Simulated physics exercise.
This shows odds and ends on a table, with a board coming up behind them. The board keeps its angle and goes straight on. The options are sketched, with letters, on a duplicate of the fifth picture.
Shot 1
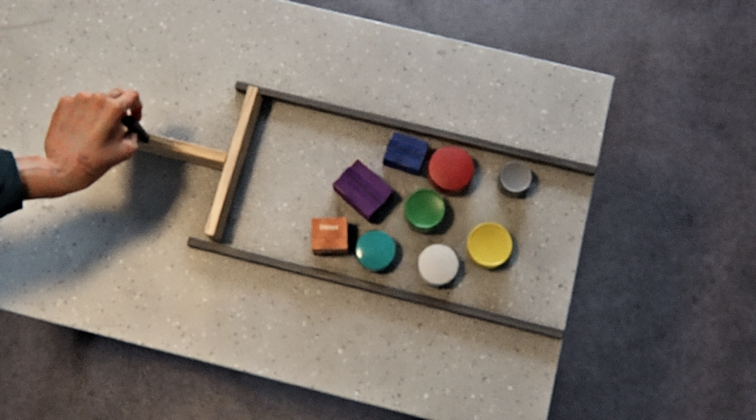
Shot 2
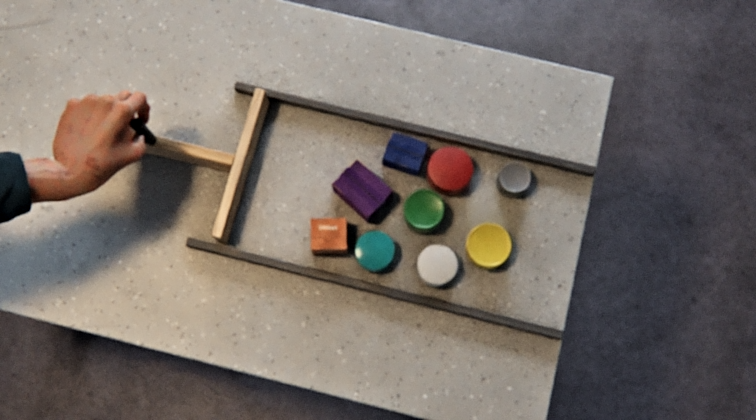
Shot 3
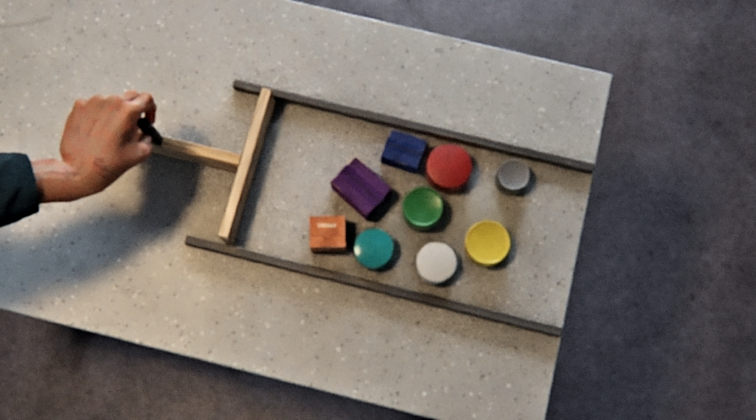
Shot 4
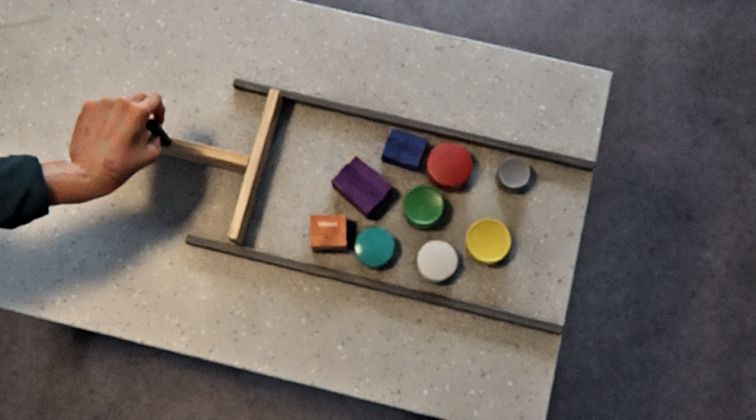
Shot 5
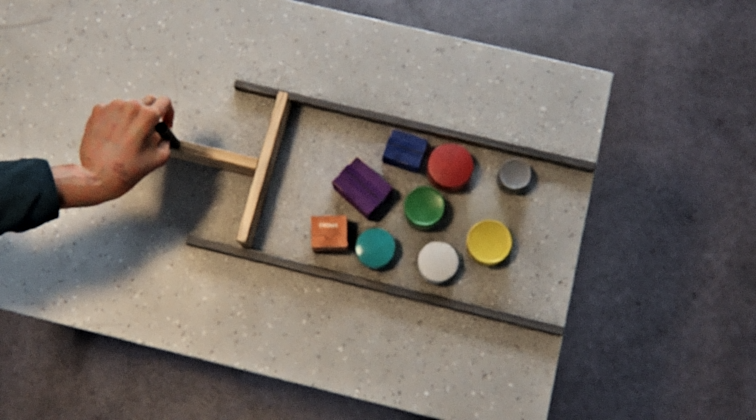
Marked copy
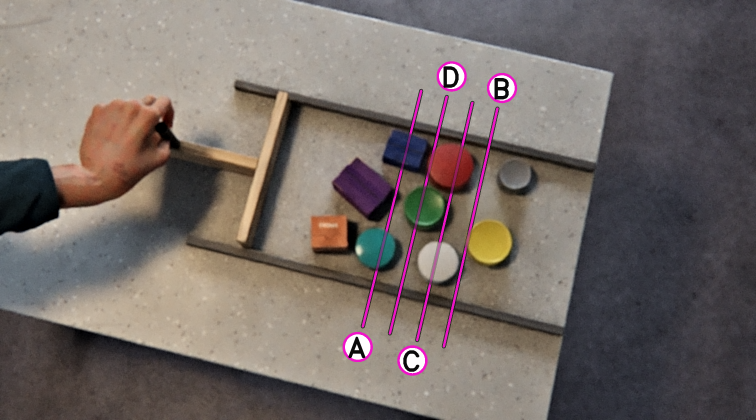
A hand slides a wooden board slowly right toward colourful objects that stay still.
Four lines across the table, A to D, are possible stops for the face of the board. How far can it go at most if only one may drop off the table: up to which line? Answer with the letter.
As far as mark B.
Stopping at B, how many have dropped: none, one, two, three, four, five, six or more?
The count is none.
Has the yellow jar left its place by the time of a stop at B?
Yes.
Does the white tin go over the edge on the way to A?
No.
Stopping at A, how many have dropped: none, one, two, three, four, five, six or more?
In all, none.
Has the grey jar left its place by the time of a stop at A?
By then, no.
On the marked copy, A at (393, 205); B at (471, 224); C at (446, 218); D at (419, 211).
Taking B. A third of the way, board (337, 183); turquoise pot (385, 252); orange packet (349, 242).
Two thirds of the way, board (413, 201); yellow jar (521, 249); grey jar (526, 180).
When it is over, board (471, 215); yellow jar (573, 266); grey jar (582, 195); none fallen.
As for the rest, A is within the limit but short; C is within the limit but short; D is within the limit but short.
